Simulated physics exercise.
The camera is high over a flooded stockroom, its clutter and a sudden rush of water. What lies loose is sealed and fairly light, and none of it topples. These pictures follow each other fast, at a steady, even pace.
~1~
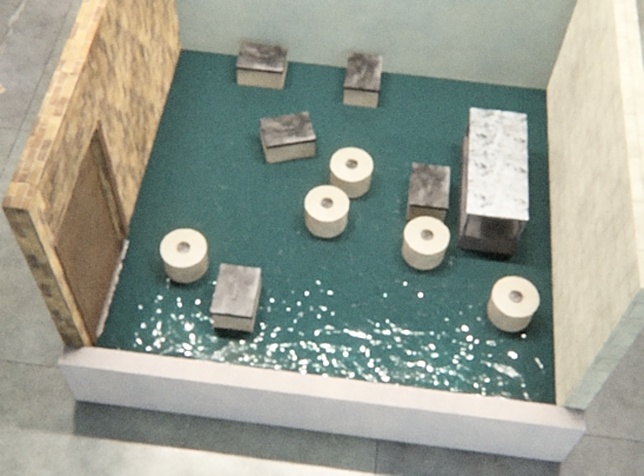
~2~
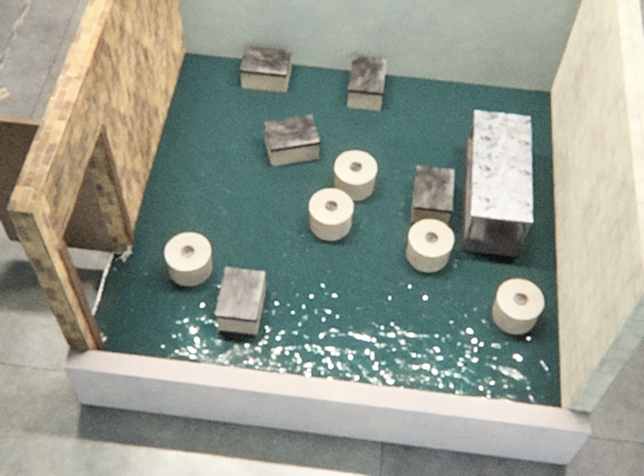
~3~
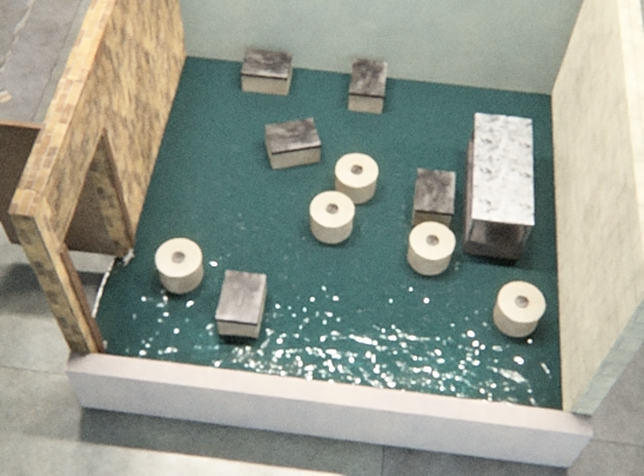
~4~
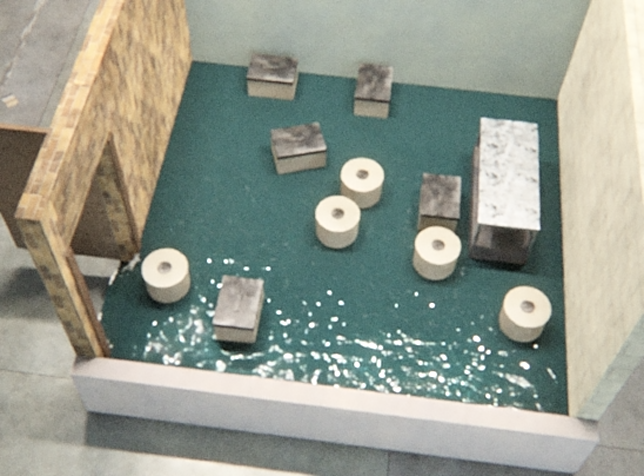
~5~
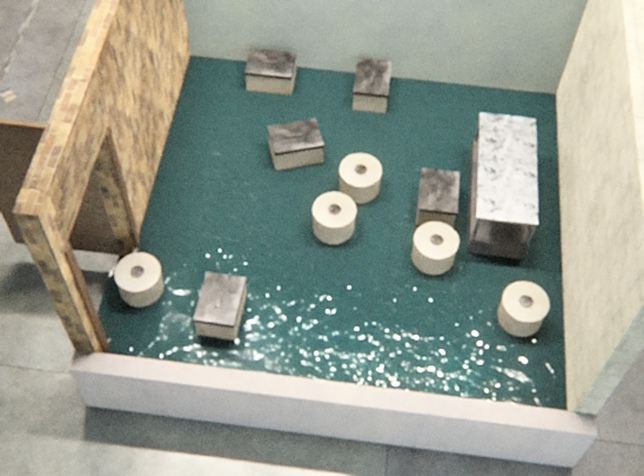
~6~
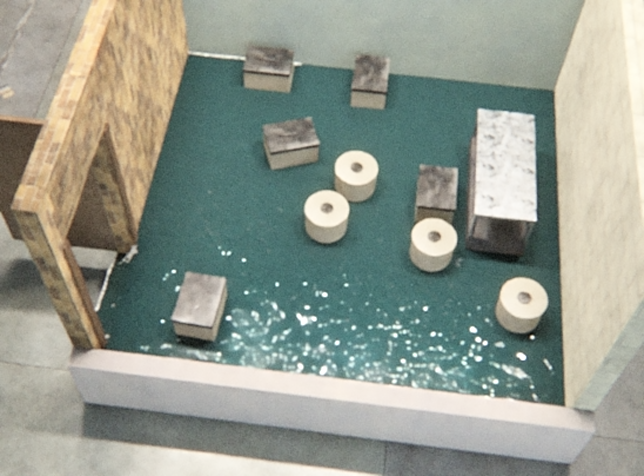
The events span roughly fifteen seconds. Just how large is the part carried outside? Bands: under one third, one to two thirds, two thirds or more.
From what I can see, the part that leaves comes to one third through two thirds.
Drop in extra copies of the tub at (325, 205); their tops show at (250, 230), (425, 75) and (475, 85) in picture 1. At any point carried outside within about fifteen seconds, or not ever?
Per object, in the order given: Exits at some point / never exits / never exits.
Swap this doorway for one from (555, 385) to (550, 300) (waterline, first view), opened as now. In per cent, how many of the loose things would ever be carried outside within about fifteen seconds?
That comes to around 50 per cent.
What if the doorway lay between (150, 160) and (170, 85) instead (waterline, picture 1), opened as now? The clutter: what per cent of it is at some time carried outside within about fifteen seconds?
My figure is 70 in a hundred.
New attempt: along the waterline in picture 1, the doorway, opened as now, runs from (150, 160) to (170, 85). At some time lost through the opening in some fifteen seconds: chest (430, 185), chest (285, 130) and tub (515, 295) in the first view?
Taking them as listed: Never leaves, exits, never leaves.
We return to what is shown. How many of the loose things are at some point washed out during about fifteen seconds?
Result - 5.
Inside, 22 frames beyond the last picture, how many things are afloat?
The count comes to 7.
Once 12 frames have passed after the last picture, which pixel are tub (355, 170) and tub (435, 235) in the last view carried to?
Estimated: (301, 200); (386, 248).
A moment on, 1 of 10 are out; 9 afloat.
Next, 2 of 10 are out; 8 afloat.
Later, 3 of 10 are out; 7 afloat.
In the end, 5 of 10 are out; 5 afloat.
